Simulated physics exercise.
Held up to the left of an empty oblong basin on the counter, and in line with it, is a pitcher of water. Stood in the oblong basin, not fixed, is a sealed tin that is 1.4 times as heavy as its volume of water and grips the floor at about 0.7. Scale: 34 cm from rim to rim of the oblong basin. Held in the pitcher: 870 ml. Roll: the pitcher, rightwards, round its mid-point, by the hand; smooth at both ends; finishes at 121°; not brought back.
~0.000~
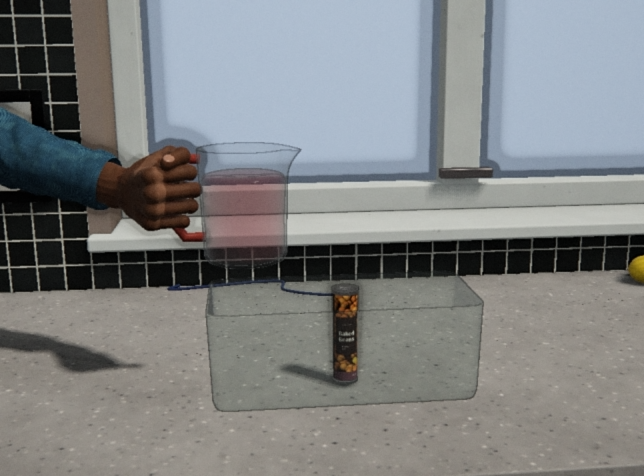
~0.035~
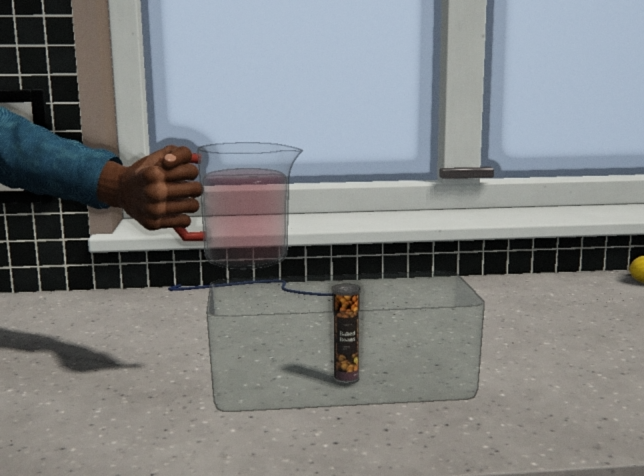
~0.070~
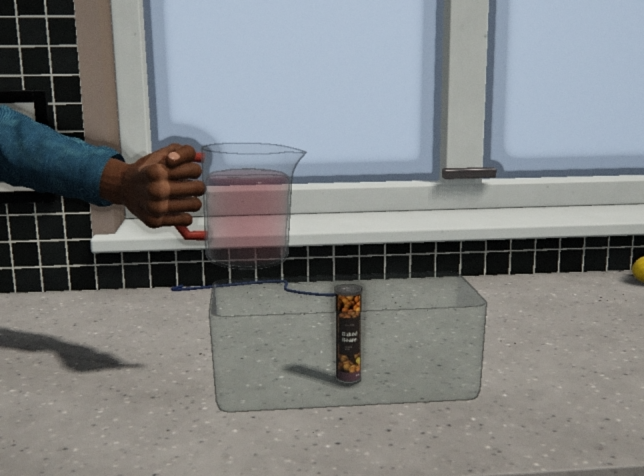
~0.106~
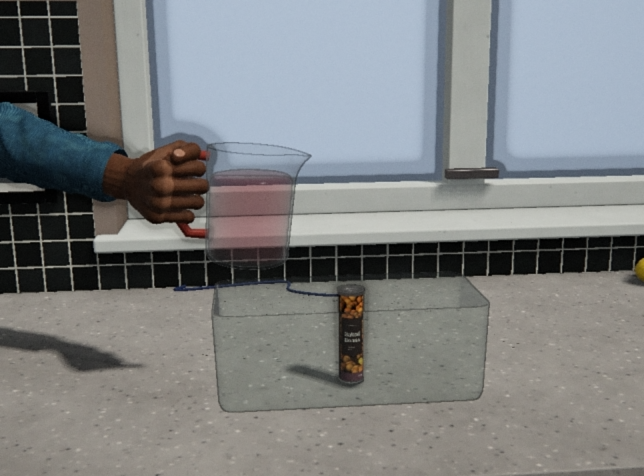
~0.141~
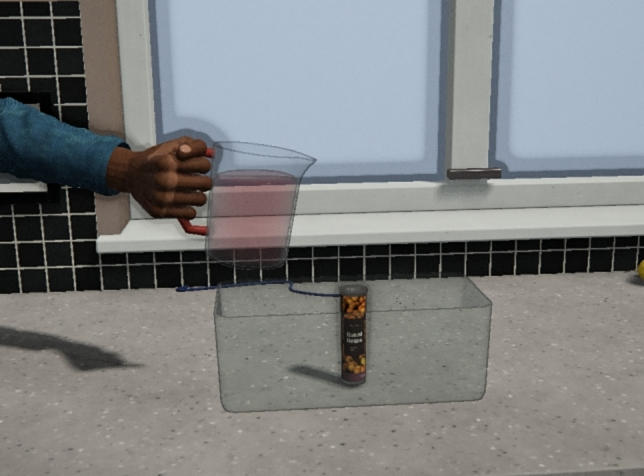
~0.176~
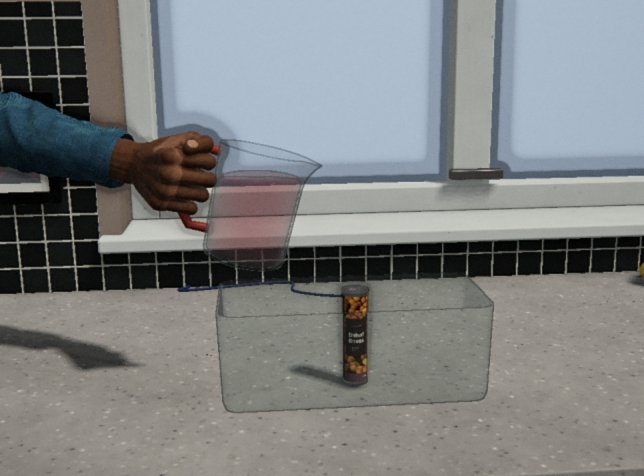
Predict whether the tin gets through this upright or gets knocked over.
It ends up tipped.
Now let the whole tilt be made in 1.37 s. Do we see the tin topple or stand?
In that case the tin overturns.
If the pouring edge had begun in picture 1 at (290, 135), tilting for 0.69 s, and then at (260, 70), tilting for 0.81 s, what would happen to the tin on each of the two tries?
In the first try it comes down; in the second it comes down.
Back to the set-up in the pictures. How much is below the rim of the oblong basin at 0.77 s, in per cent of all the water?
Roughly 74 per cent.
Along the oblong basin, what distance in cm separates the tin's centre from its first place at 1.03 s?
Around 7 centimetres.
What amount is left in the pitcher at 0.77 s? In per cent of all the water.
Roughly 14 percent remains.
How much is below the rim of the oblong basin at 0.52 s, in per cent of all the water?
Roughly 3 percent of it.
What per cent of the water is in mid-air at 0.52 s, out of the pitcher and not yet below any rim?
I'd say close to 18 per cent.
Then, 0.52 s in, the tilt is 86° and 79 per cent is still to pour; the tin stands where it began.
Then, 0.77 s in, the tilt is 120° and 15 per cent is still to pour; the tin stands where it began.
Then, 1.03 s in, the tilt is 121° and 0 per cent is still to pour; the tin lies on its side.
Then, 1.31 s in, the tilt is 121° and 0 per cent is still to pour; the tin lies on its side.
Finally, the tin lies on its side.
